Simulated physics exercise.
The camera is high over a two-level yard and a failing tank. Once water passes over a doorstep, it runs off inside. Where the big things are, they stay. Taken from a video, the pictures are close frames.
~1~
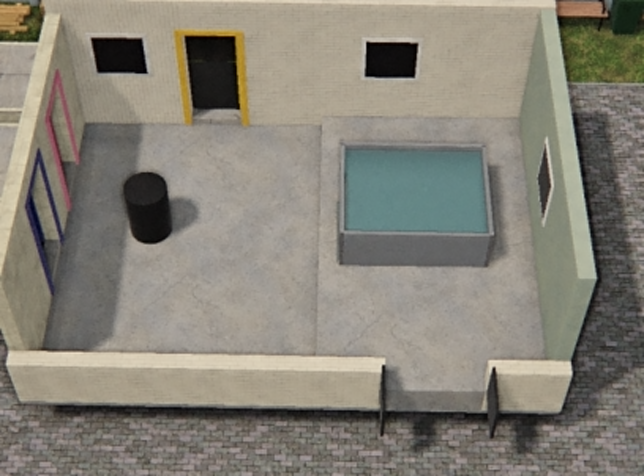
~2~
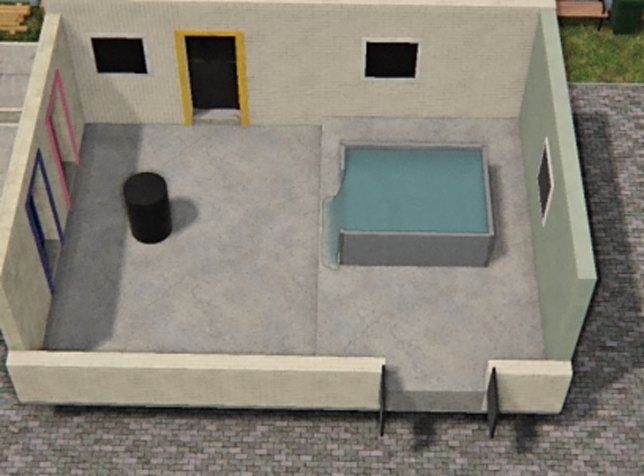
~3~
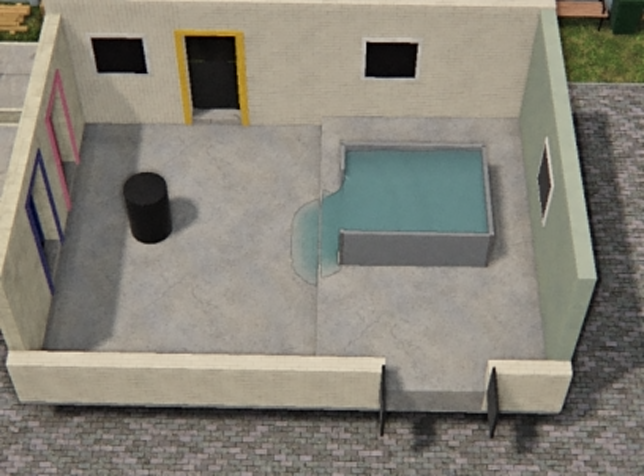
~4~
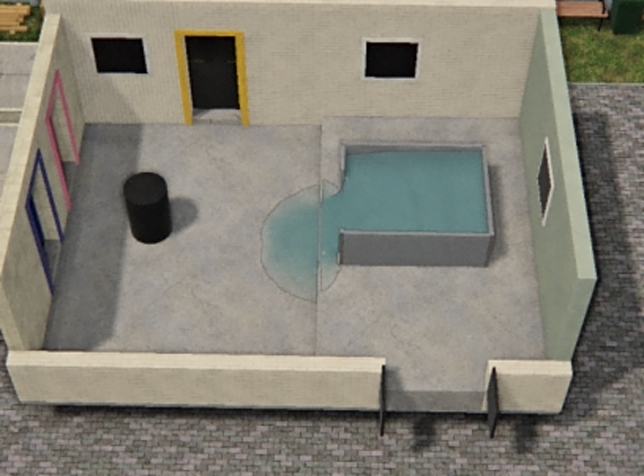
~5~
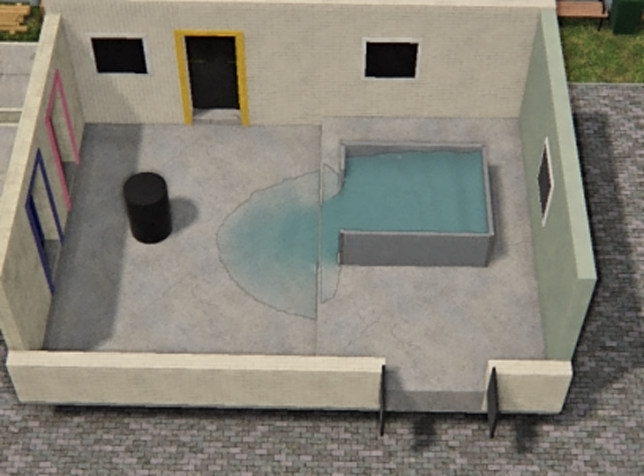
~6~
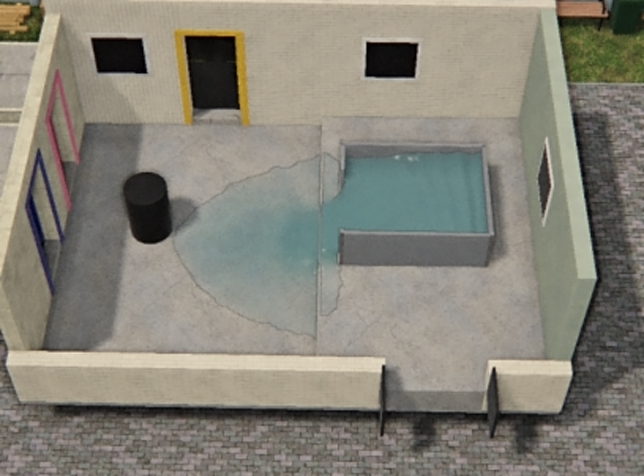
Water pours from the left side of a raised tank and spreads leftward across the grey floor.
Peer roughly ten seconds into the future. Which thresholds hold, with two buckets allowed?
As I see it, blue door: Surpasses it, pink door: Surpasses it, yellow door: Never surpasses it.
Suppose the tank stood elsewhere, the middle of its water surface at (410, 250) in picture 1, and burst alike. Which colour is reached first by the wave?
I'd pick the blue door.
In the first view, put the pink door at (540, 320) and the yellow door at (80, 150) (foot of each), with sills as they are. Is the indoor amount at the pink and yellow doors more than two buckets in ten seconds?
In that case the pink door stays inside the limit and the yellow door exceeds the limit.
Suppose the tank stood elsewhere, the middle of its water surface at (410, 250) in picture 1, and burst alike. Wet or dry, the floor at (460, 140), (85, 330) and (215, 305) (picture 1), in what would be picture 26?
The three spots read left dry, swamped, swamped.
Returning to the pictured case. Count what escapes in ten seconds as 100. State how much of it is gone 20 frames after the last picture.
Close to 40 %.
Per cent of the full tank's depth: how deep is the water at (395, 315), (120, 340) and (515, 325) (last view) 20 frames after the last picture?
The three come to near 0, 25 and 0 per cent respectively.
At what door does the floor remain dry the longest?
That would be the door marked yellow.
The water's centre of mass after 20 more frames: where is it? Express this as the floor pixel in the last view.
I'd put it at around (232, 252).
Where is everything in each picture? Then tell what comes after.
In the first picture, still water in the open tank at (415, 191).
In the second picture, water pours out at (344, 220) and has run to (332, 265).
In the third picture, the front is at (317, 282), out from the gap at (343, 222).
In the fourth picture, water pours out at (343, 223) and has run to (273, 273).
In the fifth picture, water pours out at (343, 223) and has run to (224, 231).
In the sixth picture, water pours out at (343, 223) and has run to (179, 242).
A moment on, water covers 40 % of the floor; the blue door wet at the sill, nothing in, the pink door not reached, the yellow door not reached.
Next, water covers 55 % of the floor; the blue door over two buckets in, the pink door under two buckets in, the yellow door wet at the sill, nothing in.
Then, water covers 55 % of the floor; the blue door over two buckets in, the pink door over two buckets in, the yellow door wet at the sill, nothing in.
Later, water covers 60 % of the floor; the blue door far over two buckets in, the pink door far over two buckets in, the yellow door wet at the sill, nothing in.
In the end, water covers 60 % of the floor; the blue door far over two buckets in, the pink door far over two buckets in, the yellow door wet at the sill, nothing in.
